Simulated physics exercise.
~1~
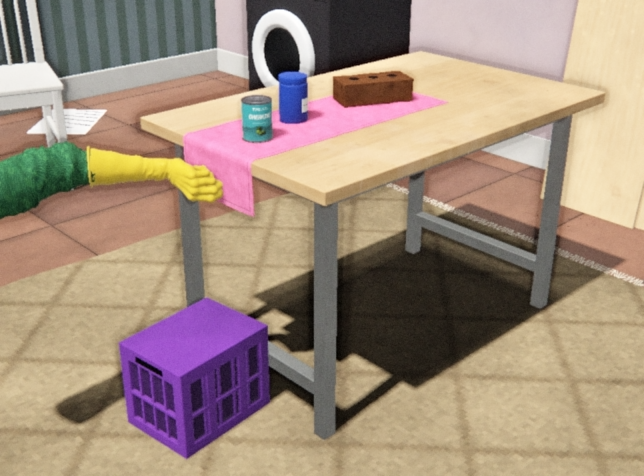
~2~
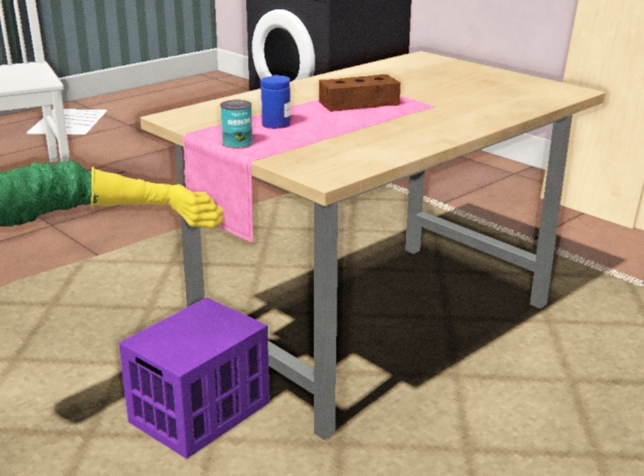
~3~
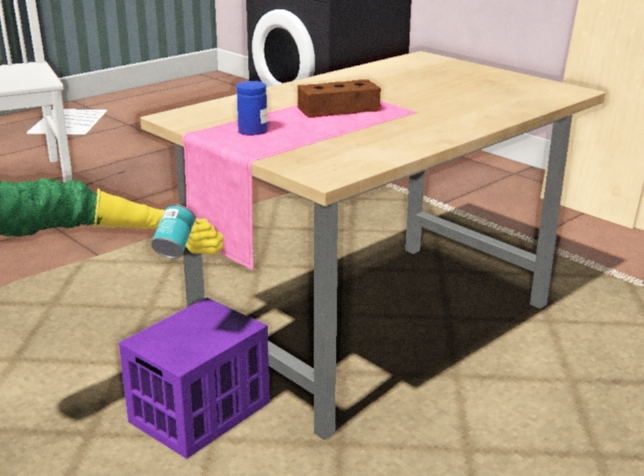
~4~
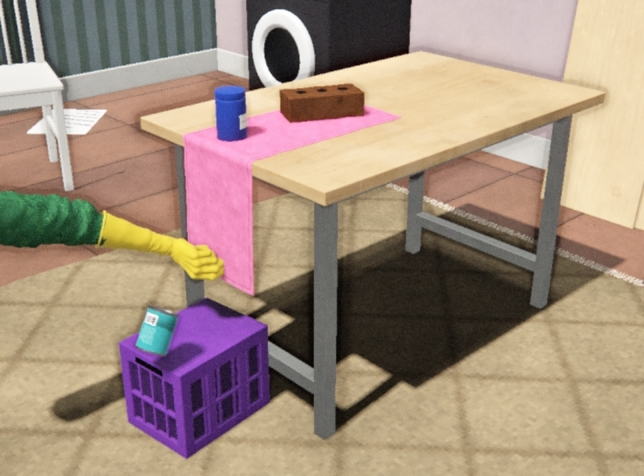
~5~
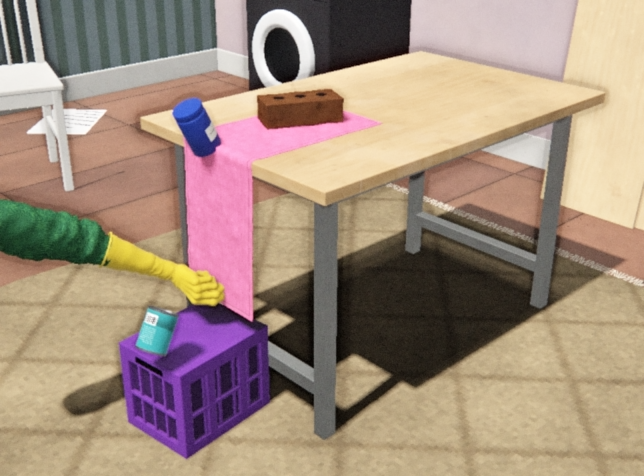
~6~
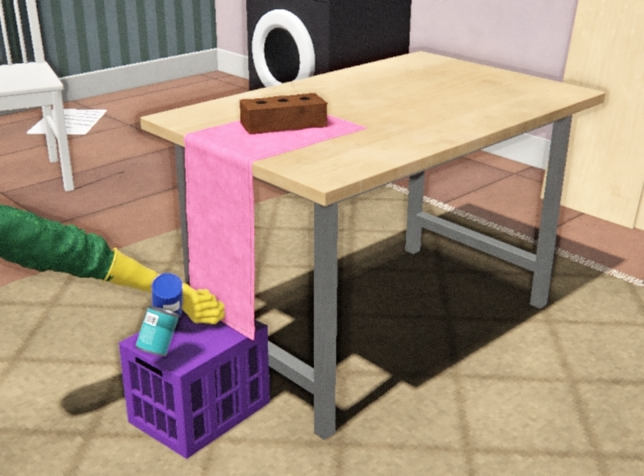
Gloved hand pulling a pink scarf down off a table, tipping a turquoise tin, then a blue jar, onto a purple crate.
